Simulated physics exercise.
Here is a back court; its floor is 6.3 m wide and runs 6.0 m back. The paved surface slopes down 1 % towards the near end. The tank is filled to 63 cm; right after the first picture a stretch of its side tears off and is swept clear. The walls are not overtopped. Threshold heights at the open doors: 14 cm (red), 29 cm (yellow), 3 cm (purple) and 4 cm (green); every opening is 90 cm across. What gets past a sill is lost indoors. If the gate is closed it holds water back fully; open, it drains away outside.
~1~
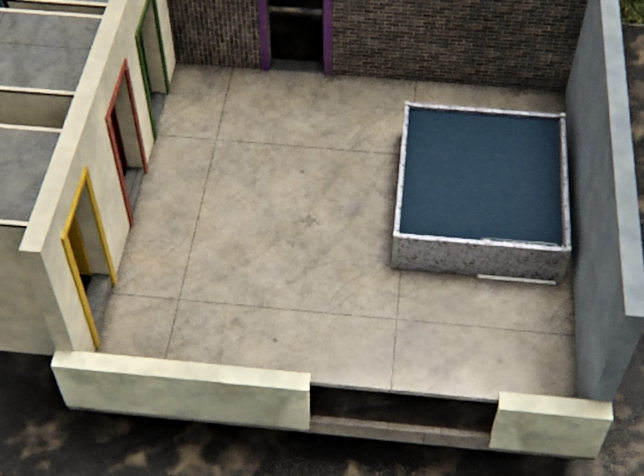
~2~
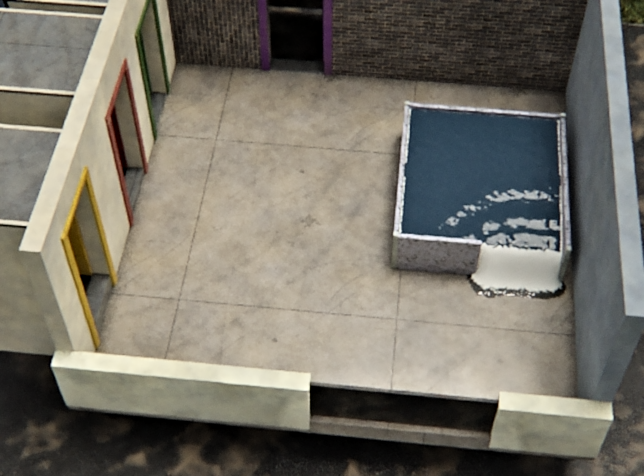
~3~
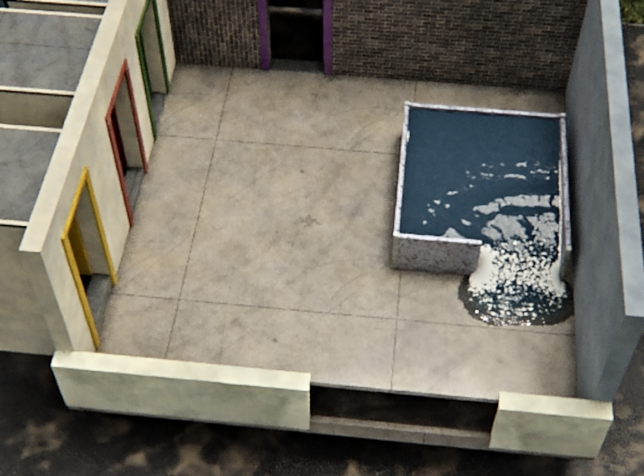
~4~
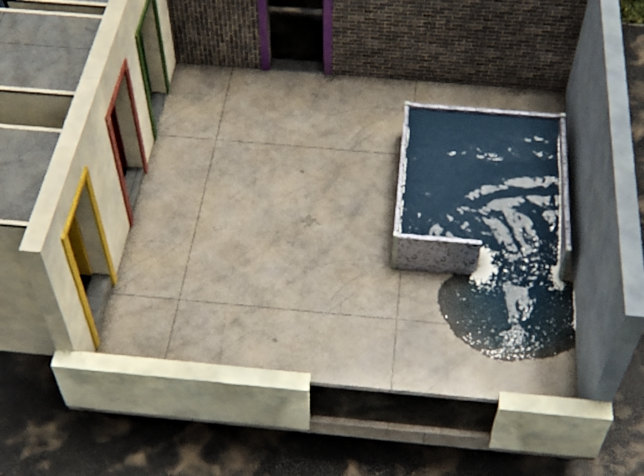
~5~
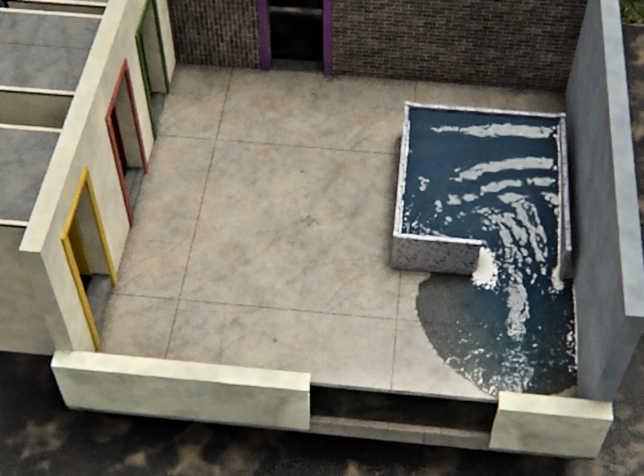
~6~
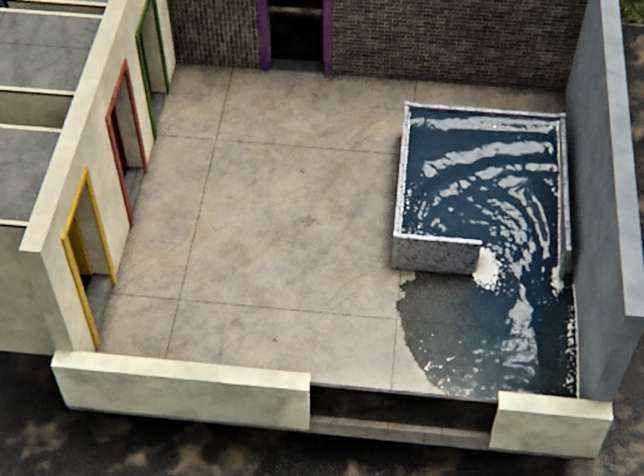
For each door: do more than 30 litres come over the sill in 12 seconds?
The water let in: At the red door it keeps below the limit; at the yellow door it keeps below the limit; at the purple door it goes over the limit; at the green door it passes the limit.
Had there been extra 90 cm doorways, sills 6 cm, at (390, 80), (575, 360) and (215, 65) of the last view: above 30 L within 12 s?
In turn: Under, past it, above.
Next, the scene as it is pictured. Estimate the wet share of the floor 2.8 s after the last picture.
Some 50 per cent of it.
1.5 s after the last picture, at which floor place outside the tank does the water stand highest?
Near (547, 414).
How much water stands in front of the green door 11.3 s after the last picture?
Some 10.0 cm.
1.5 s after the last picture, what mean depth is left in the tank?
Some 40 cm.
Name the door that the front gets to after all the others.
The purple one.
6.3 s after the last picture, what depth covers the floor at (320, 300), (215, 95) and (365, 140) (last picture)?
About 4, 9 and 0 cm.
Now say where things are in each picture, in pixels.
The tank at (483, 176) is whole and still, 63 cm deep, in the first frame.
Water pours out at (518, 267) and has run 0.6 m, to (558, 288); typically 9 cm deep outside, 63 cm at the tank's back, in the second frame.
Water pours out at (518, 267) and has run 0.9 m, to (479, 314); typically 11 cm deep outside, 63 cm at the tank's back, in the third frame.
The front is at (496, 353), 1.3 m from the gap at (518, 268); 1.8 m2 of floor is under water; 63 cm left at the back of the tank, in the fourth frame.
Water pours out at (518, 268) and has run 1.9 m, to (500, 393); typically 7 cm deep outside, 63 cm at the tank's back, in the fifth frame.
The front is at a hidden place, 2.3 m from the gap at (518, 267); 4.1 m2 of floor is under water; 60 cm left at the back of the tank, in the sixth frame.
Then, 0.7 s after the last picture water covers 15 % of the floor and is deepest (56 cm) near (576, 417); red door not reached, yellow door not reached, purple door not reached, green door not reached.
Then, 1.5 s after the last picture water covers 20 % of the floor and is deepest (52 cm) near (547, 414); red door not reached, yellow door not reached, purple door not reached, green door not reached.
Then, 2.8 s after the last picture water covers 50 % of the floor and is deepest (34 cm) near (519, 424); red door not reached, yellow door 28 cm at the sill, 0 L in, purple door not reached, green door not reached.
Then, 6.3 s after the last picture water covers 80 % of the floor and is deepest (22 cm) near (87, 382); red door 11 cm at the sill, 0 L in, yellow door 19 cm at the sill, 0 L in, purple door 8 cm at the sill, 3 L in, green door 7 cm at the sill, 7 L in.
Then, 11.3 s after the last picture water covers 100 % of the floor and is deepest (20 cm) near (563, 96); red door 8 cm at the sill, 0 L in, yellow door 11 cm at the sill, 0 L in, purple door 7 cm at the sill, 83 L in, green door 10 cm at the sill, 92 L in.
